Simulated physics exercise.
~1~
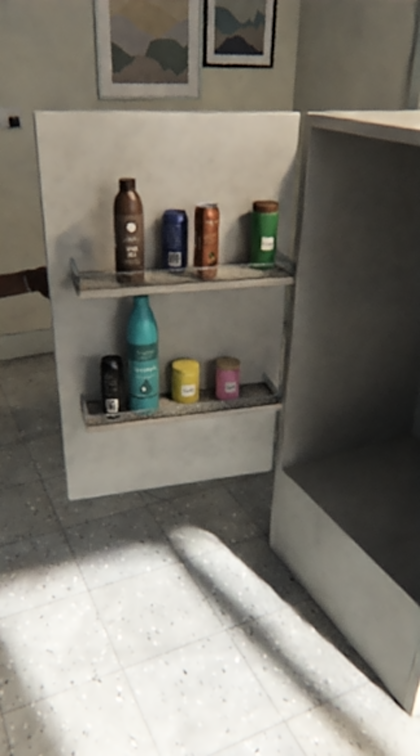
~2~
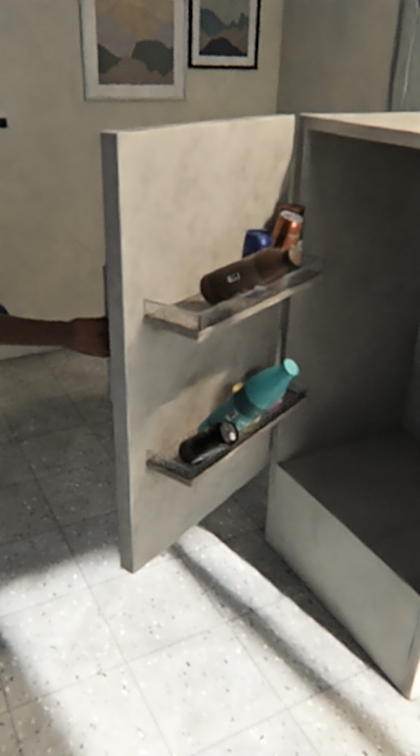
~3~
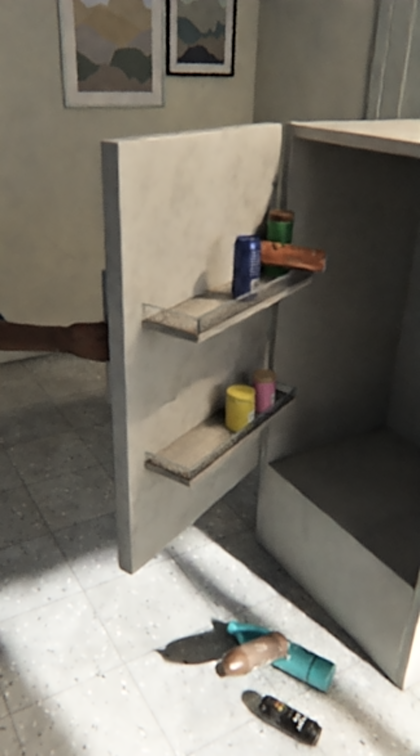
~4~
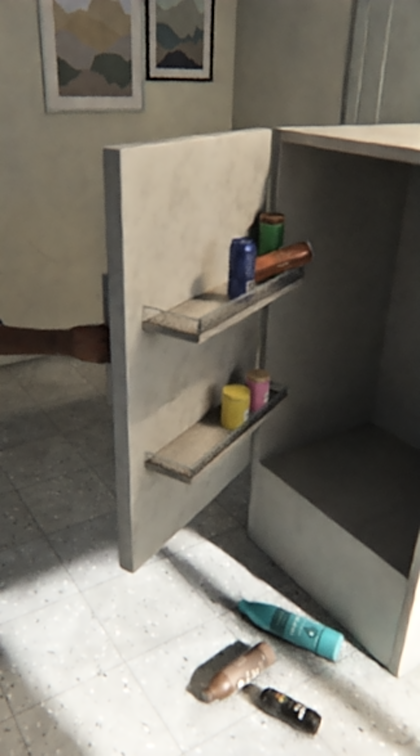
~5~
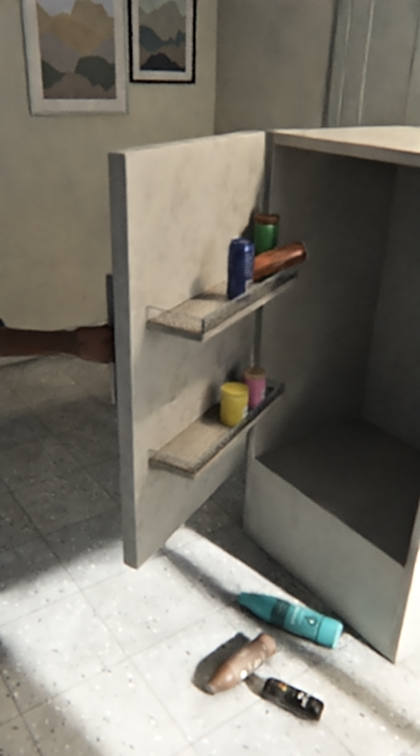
Brown, turquoise and black bottles tumbling to the floor as a hand swings a fridge door, leaving an orange can toppled on its rack.
